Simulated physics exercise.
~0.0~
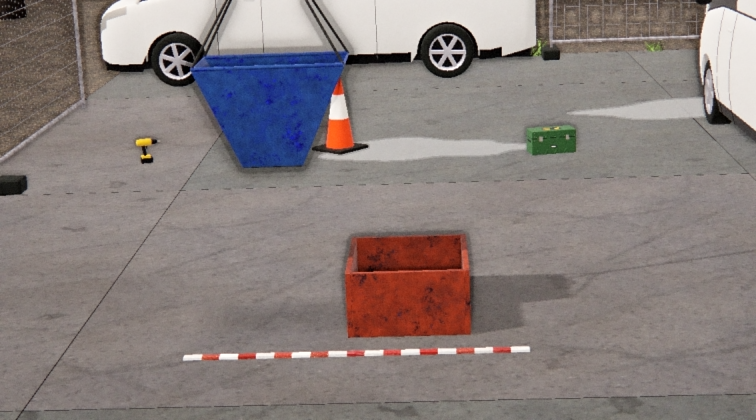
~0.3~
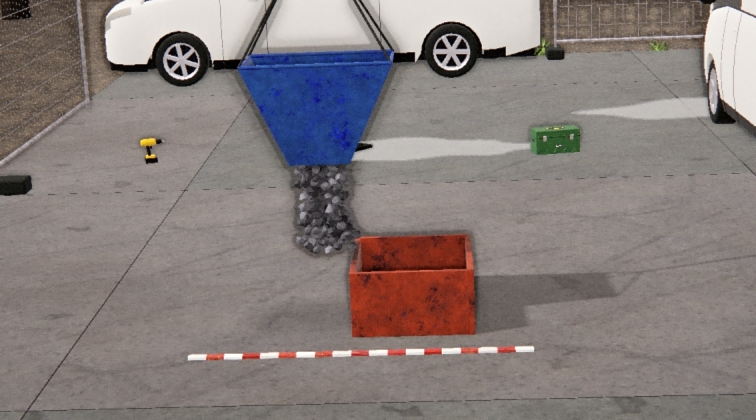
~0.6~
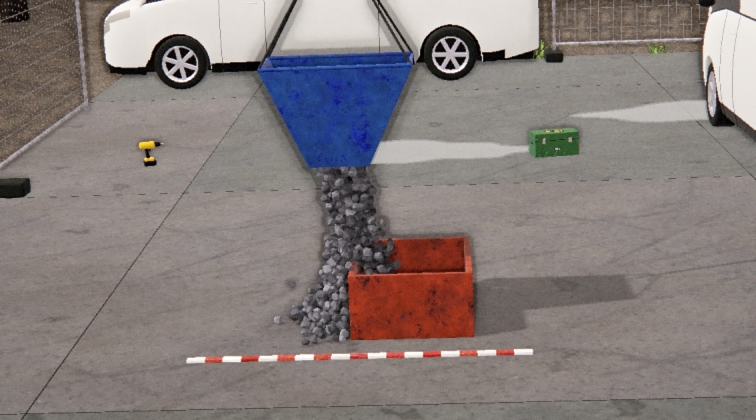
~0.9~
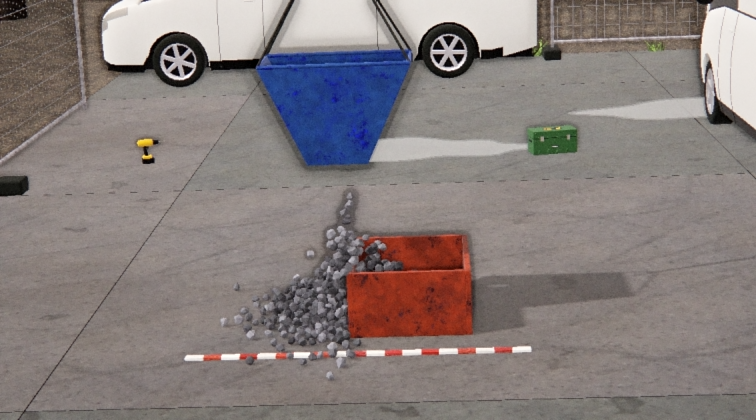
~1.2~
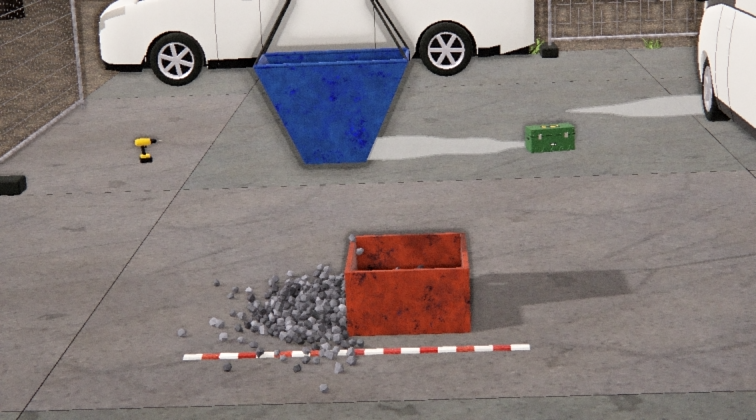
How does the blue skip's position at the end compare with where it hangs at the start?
At the end the skip hangs farther to the right, closer to the red bin and in front of where the traffic cone was visible. At the start it is to the left of that cone.
